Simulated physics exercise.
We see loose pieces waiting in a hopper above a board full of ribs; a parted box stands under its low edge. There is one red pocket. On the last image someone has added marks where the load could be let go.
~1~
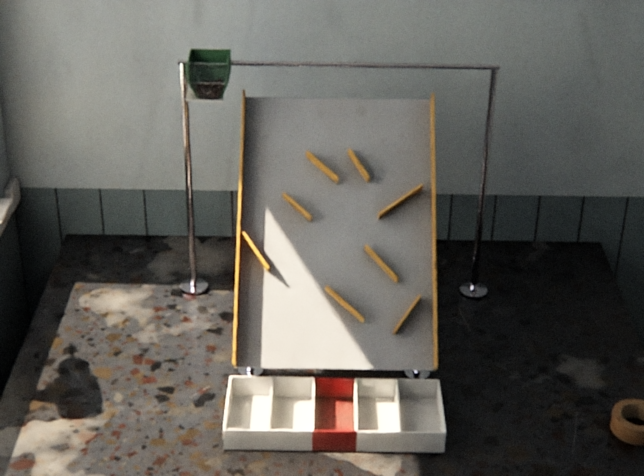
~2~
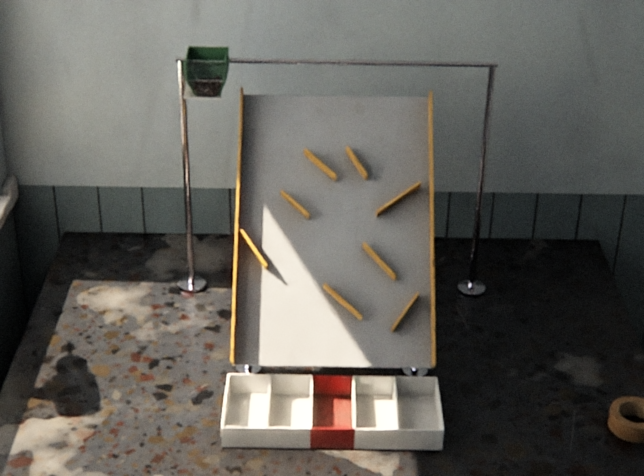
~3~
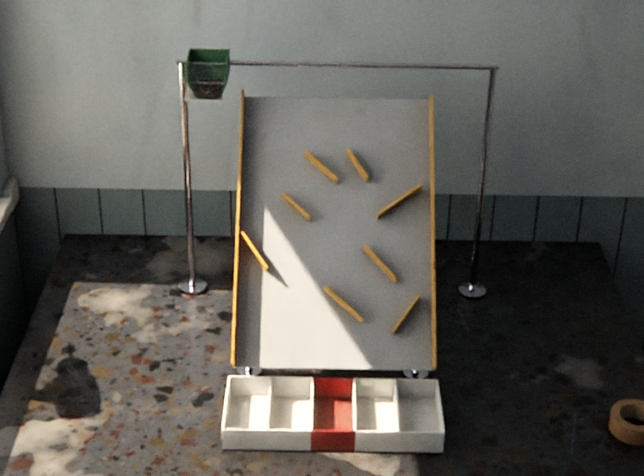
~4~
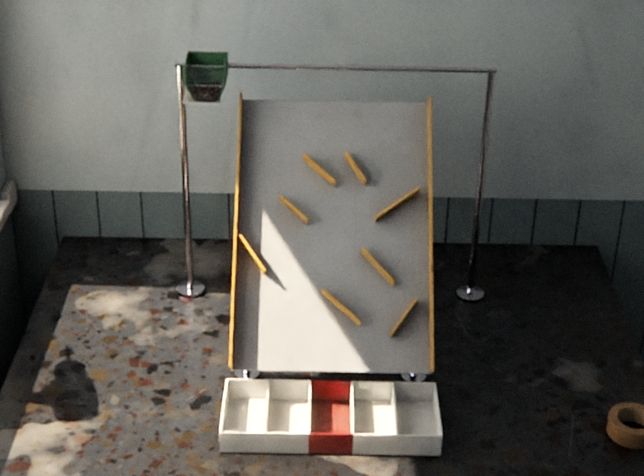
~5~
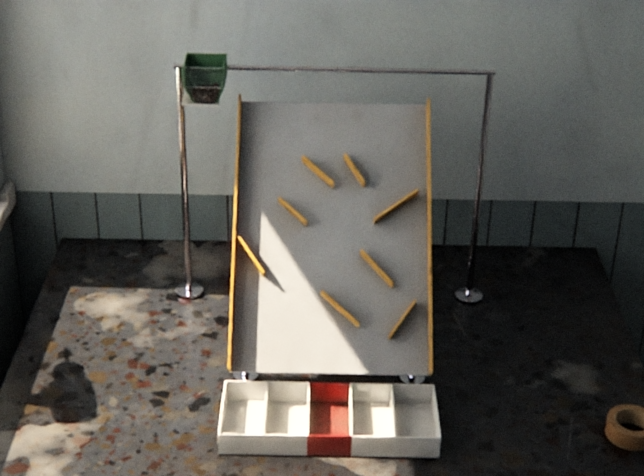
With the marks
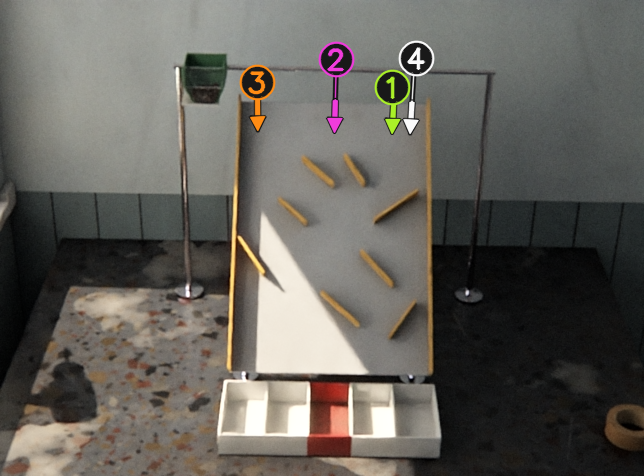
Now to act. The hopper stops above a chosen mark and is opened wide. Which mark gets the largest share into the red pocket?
Use mark 3.
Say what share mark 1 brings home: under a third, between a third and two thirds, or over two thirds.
Under a third.
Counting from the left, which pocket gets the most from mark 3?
The third.
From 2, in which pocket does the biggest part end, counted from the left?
The fourth from the left.
On the marked copy, mark 1 meets the board at (392, 128); mark 2 meets the board at (334, 127); mark 3 meets the board at (257, 125); mark 4 meets the board at (410, 128).
For mark 1, a small part in the red pocket, most in other pockets, a small part outside the box.
For mark 2, a small part in the red pocket, most in other pockets, a stray few outside the box.
For mark 3, about a third in the red pocket, about a third in other pockets, about a quarter outside the box.
For mark 4, a small part in the red pocket, most in other pockets, a small part outside the box.
